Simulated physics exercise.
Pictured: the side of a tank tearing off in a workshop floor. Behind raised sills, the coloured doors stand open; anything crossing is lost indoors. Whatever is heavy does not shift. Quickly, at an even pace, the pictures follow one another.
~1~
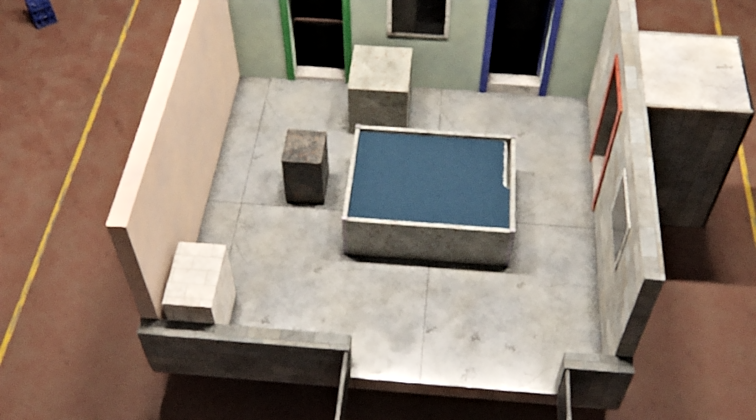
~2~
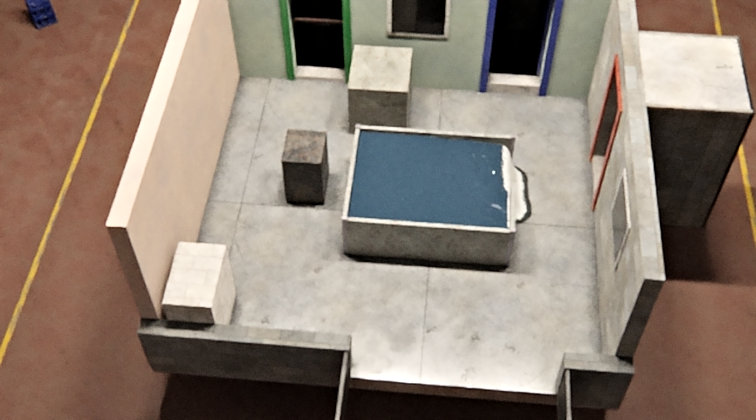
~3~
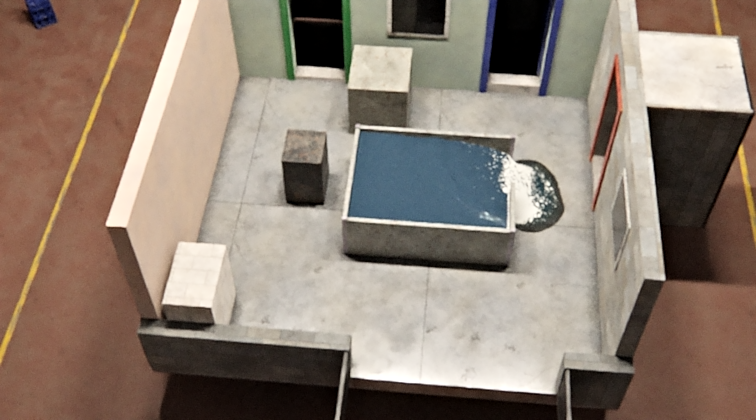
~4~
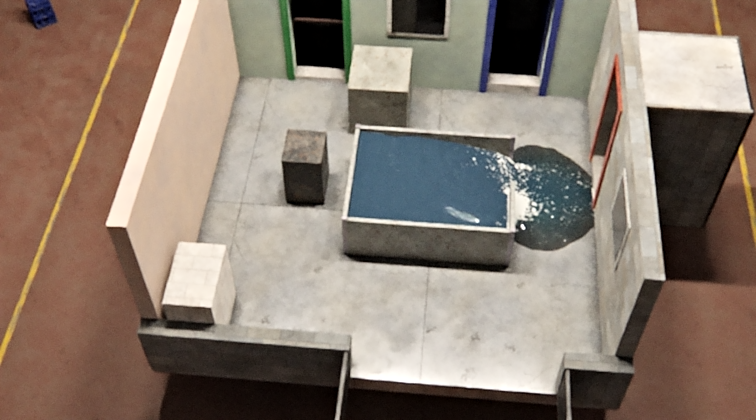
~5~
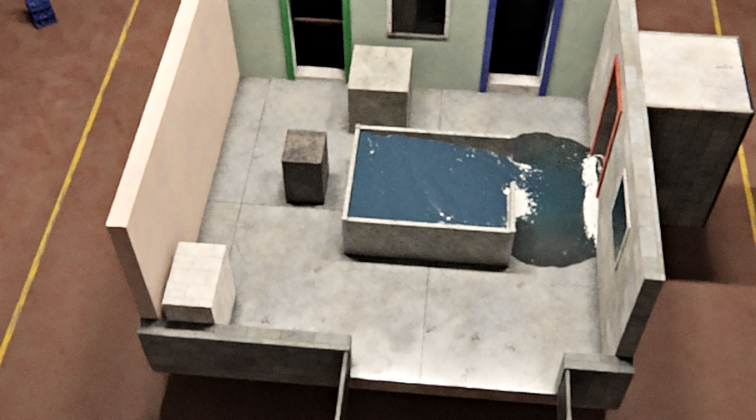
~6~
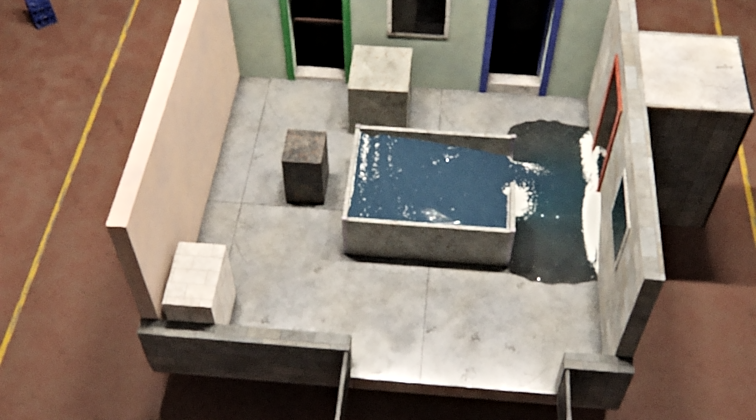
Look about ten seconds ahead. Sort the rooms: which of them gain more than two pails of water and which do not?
The red door gains more; the green door gains no more; the blue door gains no more.
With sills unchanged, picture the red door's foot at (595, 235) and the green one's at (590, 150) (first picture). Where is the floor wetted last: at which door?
It is the one in blue.
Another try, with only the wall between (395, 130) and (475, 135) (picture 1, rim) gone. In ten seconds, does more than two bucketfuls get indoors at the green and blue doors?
Per door - green: Does not exceed, blue: Exceeds.
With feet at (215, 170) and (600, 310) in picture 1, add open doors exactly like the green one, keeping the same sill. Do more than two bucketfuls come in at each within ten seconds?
Well, the first one doesn't reach it and the other one doesn't reach it.
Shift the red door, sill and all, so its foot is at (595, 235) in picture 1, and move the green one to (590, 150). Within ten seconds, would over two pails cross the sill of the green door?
From what I can tell, the green door tops the mark.
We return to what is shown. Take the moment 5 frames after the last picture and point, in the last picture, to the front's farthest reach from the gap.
Look around (597, 381).
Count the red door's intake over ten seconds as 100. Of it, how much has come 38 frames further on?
Estimate: Roughly 100 %.
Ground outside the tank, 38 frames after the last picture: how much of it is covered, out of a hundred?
Estimated share: About 75 %.
A moment on, water covers 20 % of the floor; the red door far over two buckets in, the green door not reached, the blue door not reached.
Next, water covers 30 % of the floor; the red door far over two buckets in, the green door not reached, the blue door wet at the sill, nothing in.
Then, water covers 50 % of the floor; the red door far over two buckets in, the green door wet at the sill, nothing in, the blue door wet at the sill, nothing in.
Later, water covers 75 % of the floor; the red door far over two buckets in, the green door wet at the sill, nothing in, the blue door wet at the sill, nothing in.
In the end, water covers 95 % of the floor; the red door far over two buckets in, the green door wet at the sill, nothing in, the blue door wet at the sill, nothing in.
